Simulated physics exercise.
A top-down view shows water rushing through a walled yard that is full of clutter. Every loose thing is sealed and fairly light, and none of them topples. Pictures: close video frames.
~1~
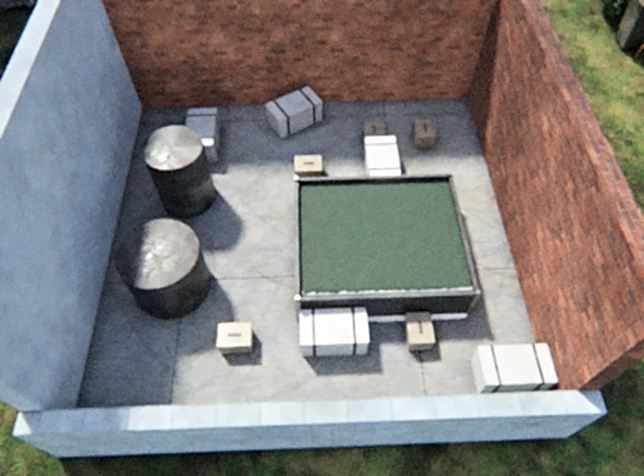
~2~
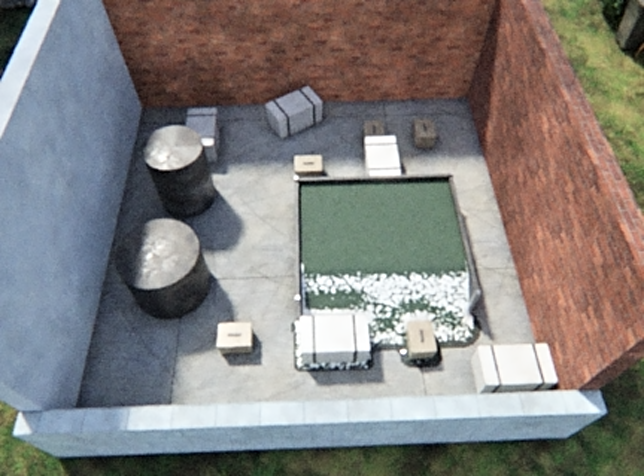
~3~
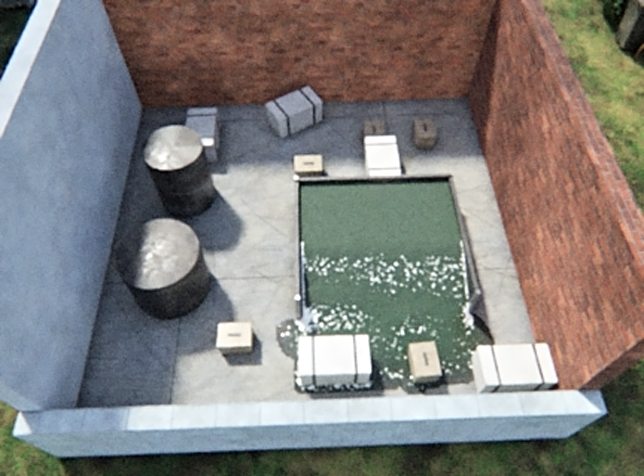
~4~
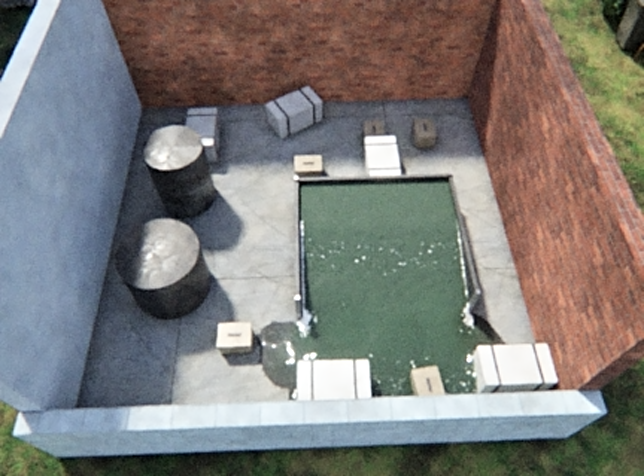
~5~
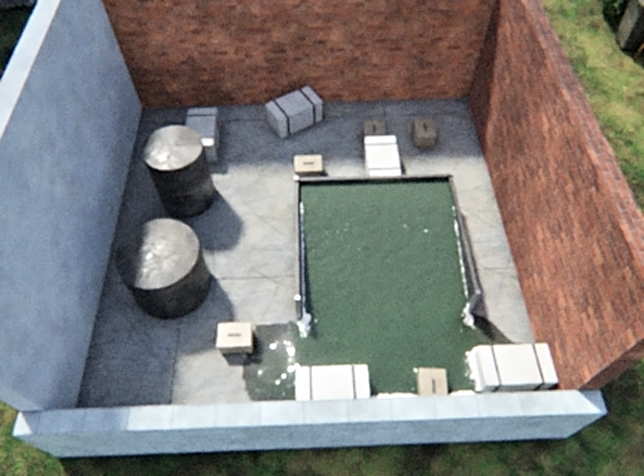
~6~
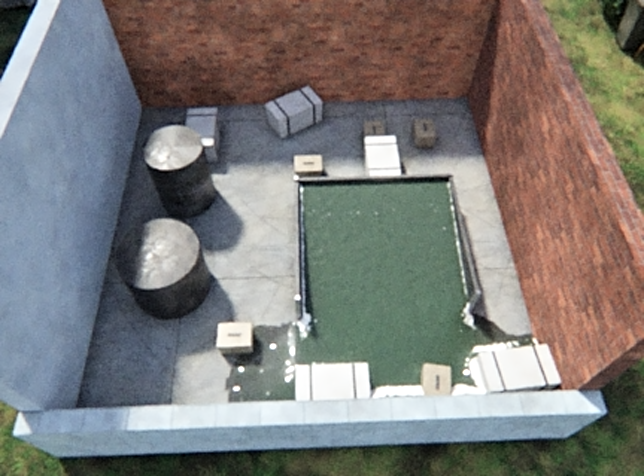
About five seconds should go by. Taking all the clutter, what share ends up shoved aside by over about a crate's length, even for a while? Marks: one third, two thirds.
Within the middle band.
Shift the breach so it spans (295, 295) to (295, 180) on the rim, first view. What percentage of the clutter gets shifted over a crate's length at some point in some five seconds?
Estimate: Roughly 20 per cent.
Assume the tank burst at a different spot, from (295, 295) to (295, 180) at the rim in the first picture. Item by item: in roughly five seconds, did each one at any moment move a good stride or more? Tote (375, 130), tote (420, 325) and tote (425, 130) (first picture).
First below the mark, then below the mark, then below the mark.
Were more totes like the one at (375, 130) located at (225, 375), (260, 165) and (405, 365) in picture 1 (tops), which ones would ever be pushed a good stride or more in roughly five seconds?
First driven off; second falls short; third driven off.
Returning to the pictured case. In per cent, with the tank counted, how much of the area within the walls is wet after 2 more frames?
30 %.
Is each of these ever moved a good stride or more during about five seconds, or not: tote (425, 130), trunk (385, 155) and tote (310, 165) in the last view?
Taking them as listed, the first cleared the mark, the next remained nearby, and the last remained nearby.
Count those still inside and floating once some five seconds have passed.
You get 4.
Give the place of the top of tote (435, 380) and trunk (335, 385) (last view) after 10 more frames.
Approximately (473, 335), and approximately (139, 358).
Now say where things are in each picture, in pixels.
In the first frame, a tote at (420, 327) rests on the ground; a trunk at (334, 325) rests on the ground; 0 of 10 have shifted.
In the second frame, a tote at (422, 336), on the bottom, close to its start; a trunk at (334, 333), on the bottom, close to its start; 2 of 10 have shifted.
In the third frame, a tote at (426, 359), on the bottom, a stride from its start; a trunk at (334, 355), on the bottom, a stride from its start; 2 of 10 have shifted.
In the fourth frame, a tote at (429, 385) rests on the ground, a stride from its start; a trunk at (334, 380), on the bottom, a stride from its start; 2 of 10 have shifted.
In the fifth frame, a tote at (434, 386) floats, a stride from its start; a trunk at (333, 386), on the bottom, a stride from its start; 2 of 10 have shifted.
In the sixth frame, a tote at (437, 382), afloat, a stride from its start; a trunk at (333, 384), on the bottom, a stride from its start; 2 of 10 have shifted.
A moment on, 2 of 10 are well off their spots; 2 afloat.
Next, 2 of 10 are well off their spots; 3 afloat.
Later, 4 of 10 are well off their spots; 3 afloat.
In the end, 5 of 10 are well off their spots, and 5 have been at some point; 4 afloat.
